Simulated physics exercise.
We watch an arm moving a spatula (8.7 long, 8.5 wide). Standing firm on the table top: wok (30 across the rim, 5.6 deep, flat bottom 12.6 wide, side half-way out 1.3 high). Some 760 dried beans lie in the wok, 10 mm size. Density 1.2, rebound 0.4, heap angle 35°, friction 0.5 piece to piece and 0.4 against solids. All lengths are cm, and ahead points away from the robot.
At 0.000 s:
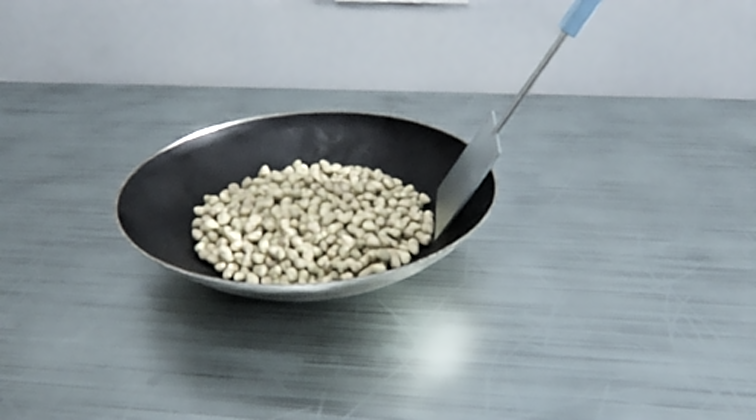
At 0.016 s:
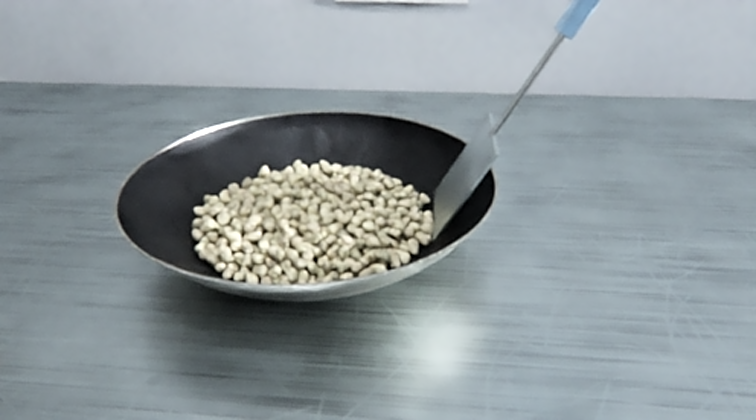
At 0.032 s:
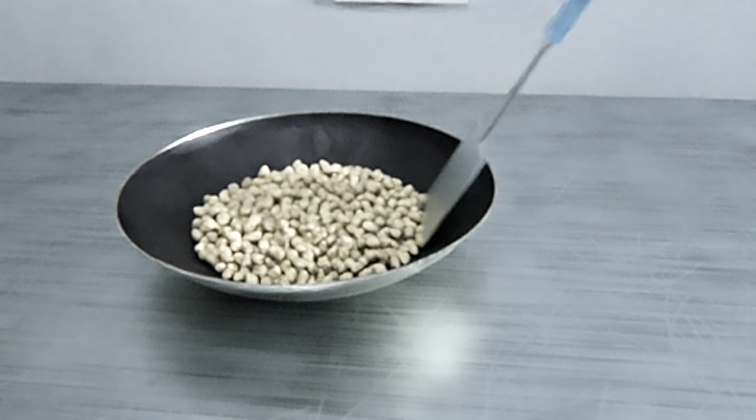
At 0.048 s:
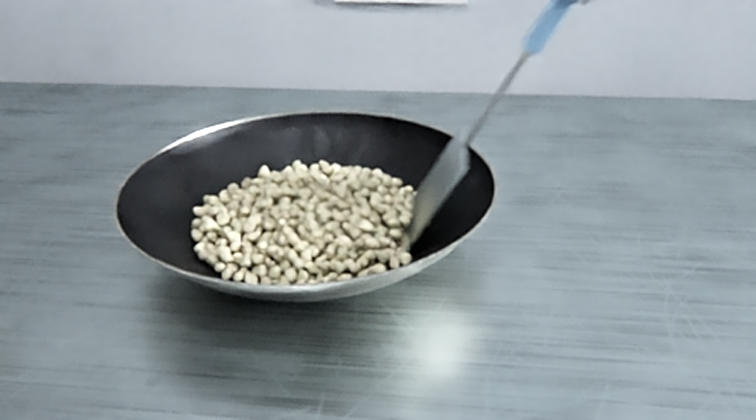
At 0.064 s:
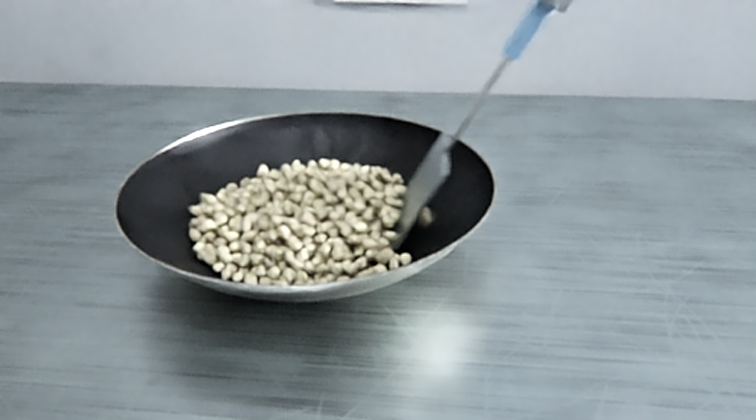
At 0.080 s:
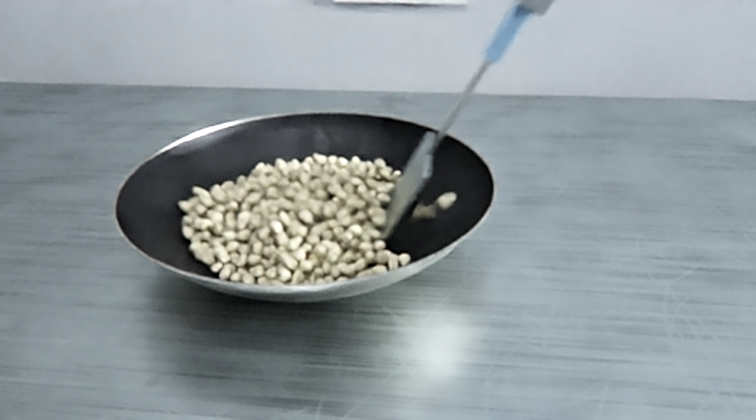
To begin with, a spatula with a blue handle rests against the right side of a dark wok holding a broad heap of pale dried beans. The spatula then moves left into the heap, pushing the beans at its right edge slightly leftward, while a couple of beans end up on the bare surface to its right.
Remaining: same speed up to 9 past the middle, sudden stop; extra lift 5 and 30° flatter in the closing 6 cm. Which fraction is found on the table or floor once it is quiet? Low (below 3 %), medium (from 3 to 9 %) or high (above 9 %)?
A high share, above 9 %, ends on the table or floor.
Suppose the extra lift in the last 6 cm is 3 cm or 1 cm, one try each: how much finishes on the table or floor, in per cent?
About 15 and 10 per cent.
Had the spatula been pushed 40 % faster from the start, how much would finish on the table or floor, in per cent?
It would be near 25 per cent.
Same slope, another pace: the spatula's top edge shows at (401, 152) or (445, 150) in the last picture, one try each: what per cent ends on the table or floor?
Some 25 and 5 per cent.
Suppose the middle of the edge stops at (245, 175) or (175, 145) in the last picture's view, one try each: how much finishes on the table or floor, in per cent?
About 0 and 25 per cent.
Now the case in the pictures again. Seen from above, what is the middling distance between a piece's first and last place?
About 5 cm.
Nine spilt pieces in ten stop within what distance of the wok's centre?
Some 35 cm.
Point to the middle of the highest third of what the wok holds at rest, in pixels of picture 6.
At about (207, 192).
By 0.14 s, sloping 61°, highest piece 13 above the table; 763 in the wok, 2 on the blade or in flight.
By 0.20 s, sloping 52°, highest piece 19 above the table; 763 in the wok, 2 on the blade or in flight.
By 0.43 s, sloping 31°, highest piece 9 above the table; 657 in the wok, 63 on the table or floor, 45 on the blade or in flight.
By 1.48 s, sloping 31°, highest piece 6 above the table; 657 in the wok, 108 on the table or floor.
Final count, 657 in the wok, 108 on the table or floor. That is 14 % on the table or floor.
